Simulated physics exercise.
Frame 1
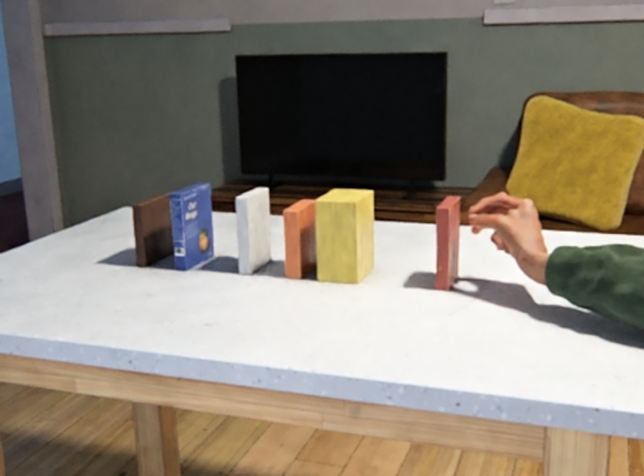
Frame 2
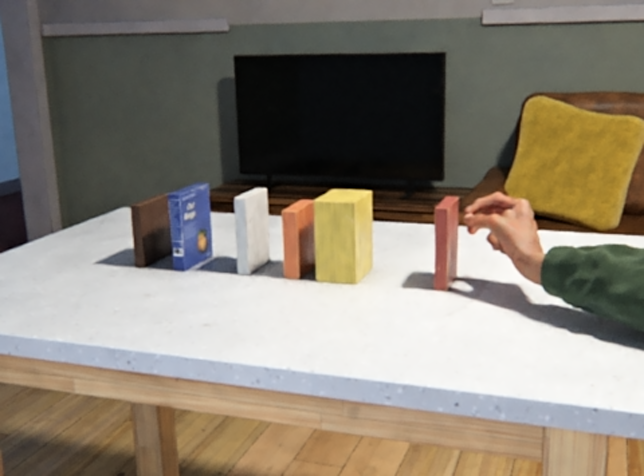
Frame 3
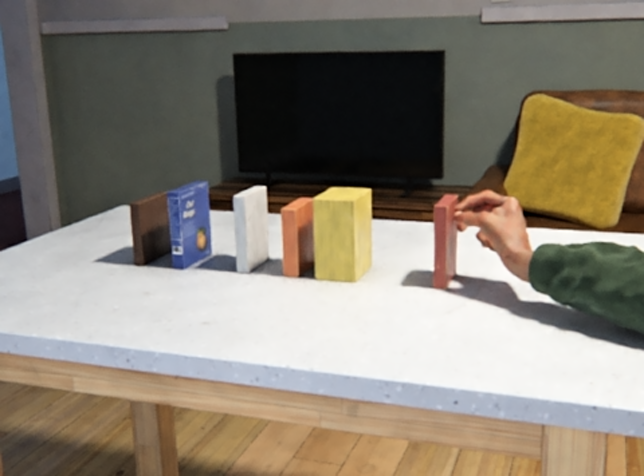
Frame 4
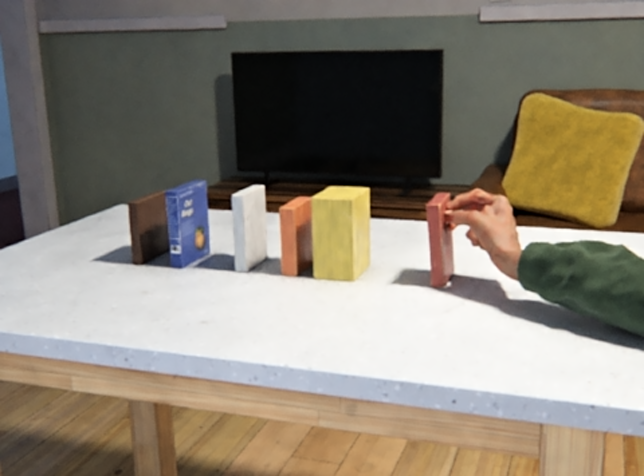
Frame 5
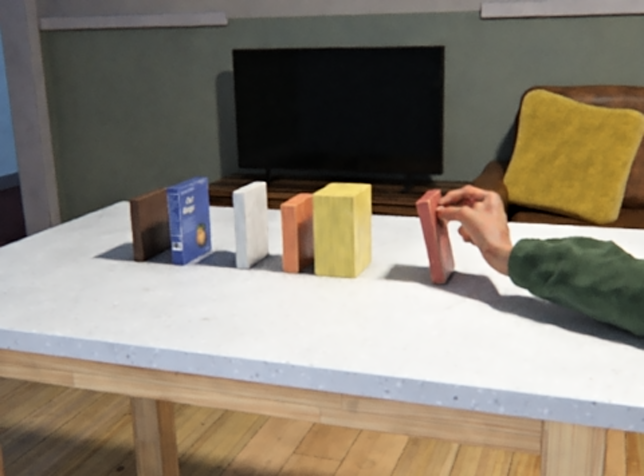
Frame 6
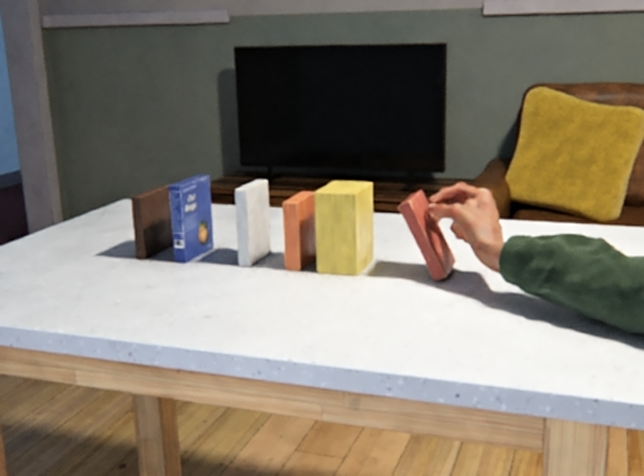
The clip opens on a white tabletop with brown, blue, white, orange and yellow upright pieces in a row, and a red board standing apart at the right. A hand in a green sleeve moves left to the red board, then tilts it leftward toward the yellow block, while the others stay upright.
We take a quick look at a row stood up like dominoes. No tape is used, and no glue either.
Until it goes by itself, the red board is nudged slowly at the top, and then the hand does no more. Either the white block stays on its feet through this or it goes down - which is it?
It stays on its feet.
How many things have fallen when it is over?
1 in total.
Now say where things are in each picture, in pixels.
White block (254, 231); yellow block (346, 235), in the first picture.
Orange board (300, 239); yellow block (344, 236), in the second picture.
Blue packet (191, 224); orange board (299, 237), in the third picture.
Red board 4° over; yellow block (342, 233); blue packet (189, 223), in the fourth picture.
Red board 12° over; orange board (299, 233); yellow block (343, 230), in the fifth picture.
Red board 27° over; white block (254, 223); blue packet (193, 218), in the sixth picture.
Then, 0.10 s on from there, red board 61° over.
Then, 0.20 s on from there, red board 90° over.
Then, 0.30 s on from there, white block resting near (254, 223).
In the end, all 4 unmoved. At the end, from the last picture's camera, white block near (254, 223).
